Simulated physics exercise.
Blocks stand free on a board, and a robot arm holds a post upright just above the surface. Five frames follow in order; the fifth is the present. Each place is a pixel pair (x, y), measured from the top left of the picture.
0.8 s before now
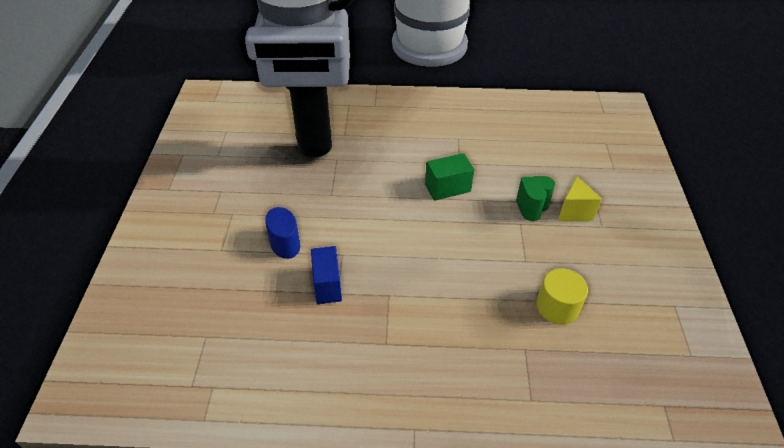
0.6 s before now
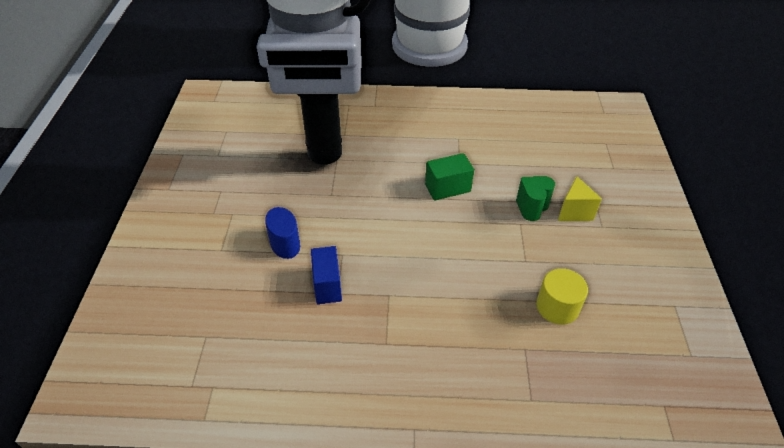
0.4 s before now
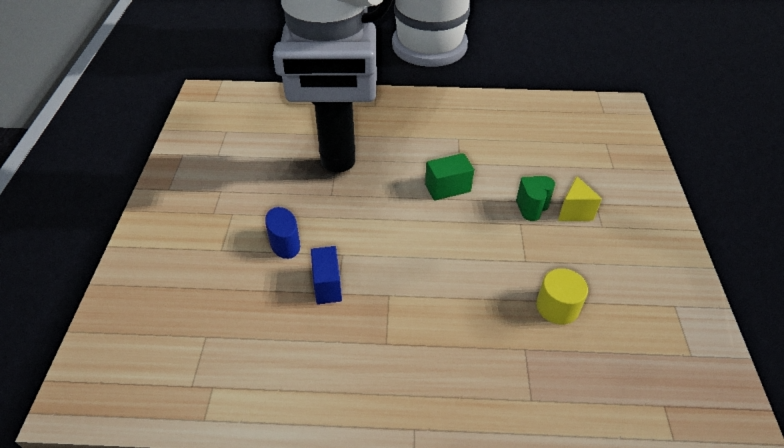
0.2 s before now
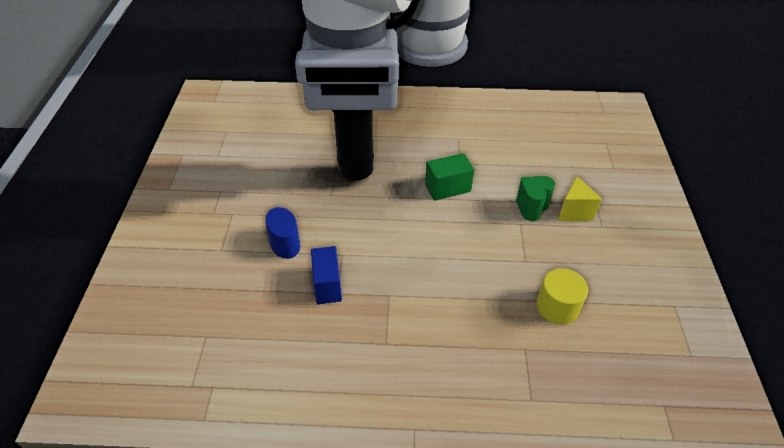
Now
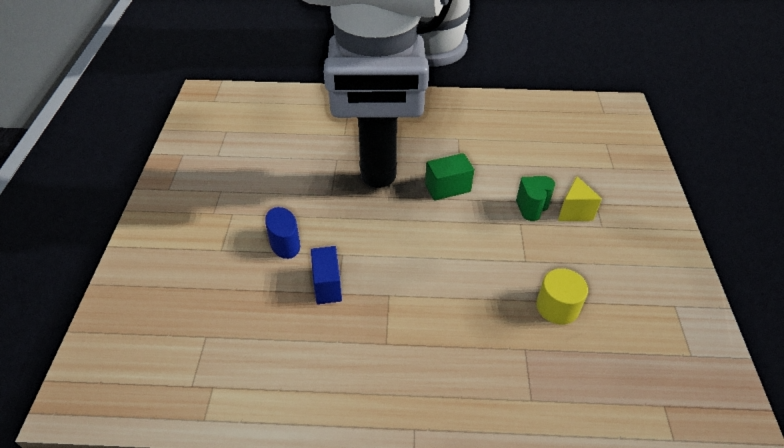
On a wooden board scattered with blue, green and yellow blocks, a robot arm moved its upright black post rightward and slightly nearer, closing in on the green oblong while every block stayed still.
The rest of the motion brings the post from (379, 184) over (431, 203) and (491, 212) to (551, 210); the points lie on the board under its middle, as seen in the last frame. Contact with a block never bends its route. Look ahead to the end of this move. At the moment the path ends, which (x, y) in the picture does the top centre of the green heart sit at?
The middle of its upper face should be somewhere near (587, 181).
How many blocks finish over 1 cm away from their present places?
I expect three or more blocks to move.
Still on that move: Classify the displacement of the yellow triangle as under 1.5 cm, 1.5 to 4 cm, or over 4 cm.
It goes 1.5 to 4 cm.
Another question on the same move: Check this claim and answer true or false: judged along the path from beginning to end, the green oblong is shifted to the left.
True.
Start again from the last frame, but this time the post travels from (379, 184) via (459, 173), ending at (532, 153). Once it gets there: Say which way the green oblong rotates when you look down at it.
Answer: With the clock.
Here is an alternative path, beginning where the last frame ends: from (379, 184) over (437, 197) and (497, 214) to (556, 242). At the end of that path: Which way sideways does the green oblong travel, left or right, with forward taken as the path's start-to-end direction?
It gets pushed left.
What follows on the original path. One third of the way, post (433, 196); green oblong (464, 164), turned 25° anticlockwise.
Two thirds of the way, post (493, 205); green oblong (476, 160), turned 60° anticlockwise.
At the end, post (553, 203); green oblong (476, 160), turned 60° anticlockwise; green heart (587, 181); yellow triangle (609, 193).
